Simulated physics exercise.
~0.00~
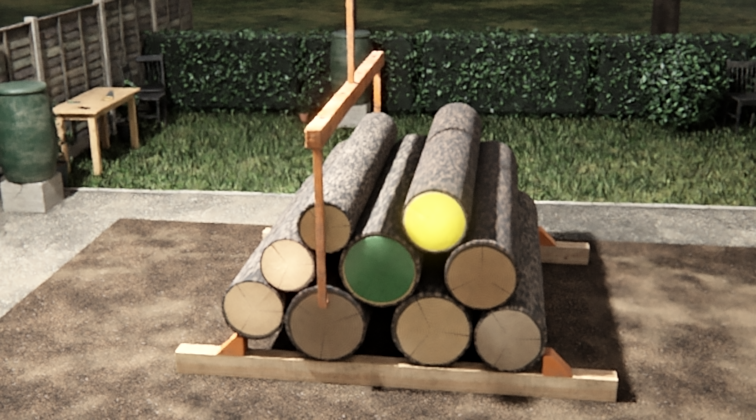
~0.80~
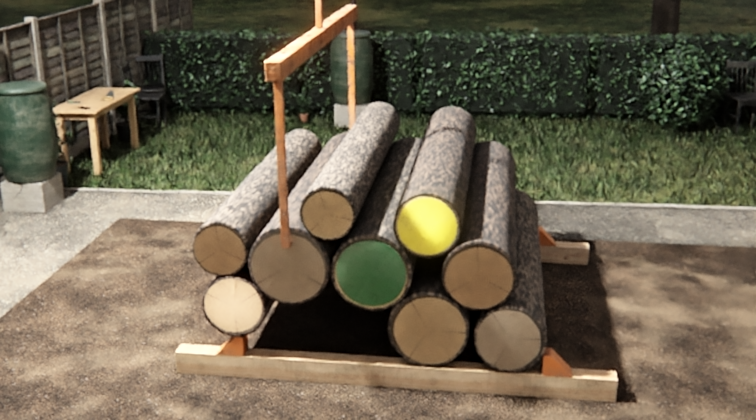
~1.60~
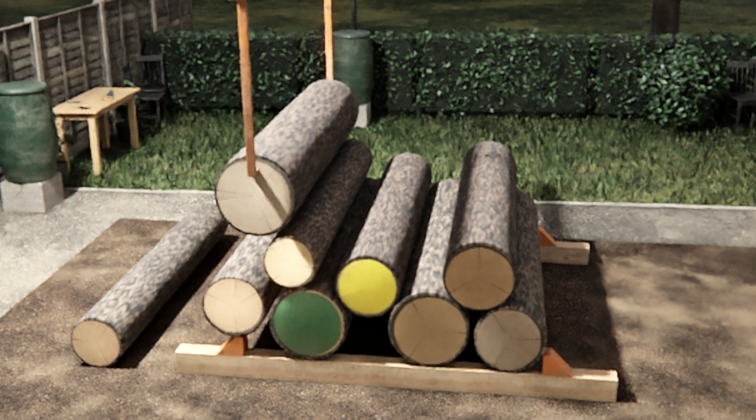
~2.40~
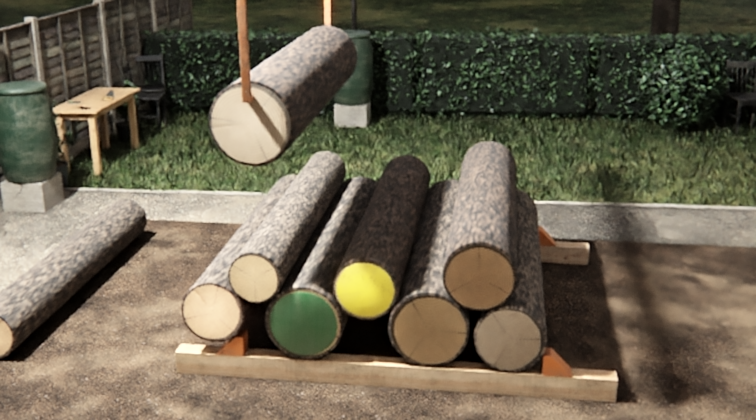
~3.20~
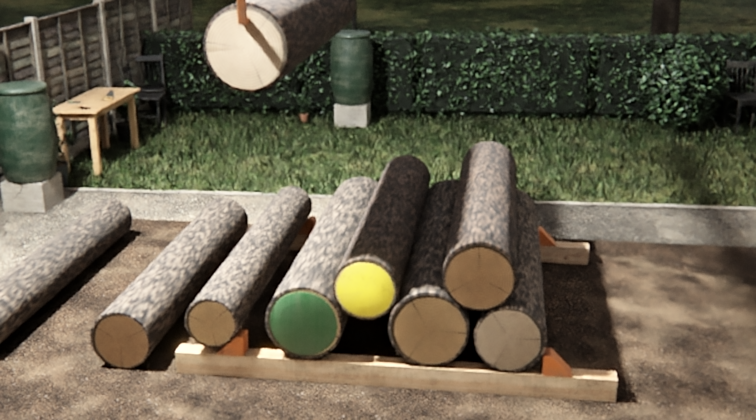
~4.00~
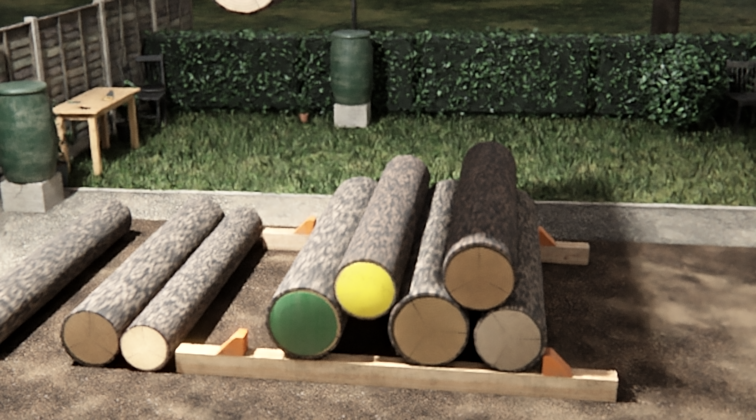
Log hoisted from a stack on an orange beam, yellow and green logs sinking leftward, others rolling off left before all settle.
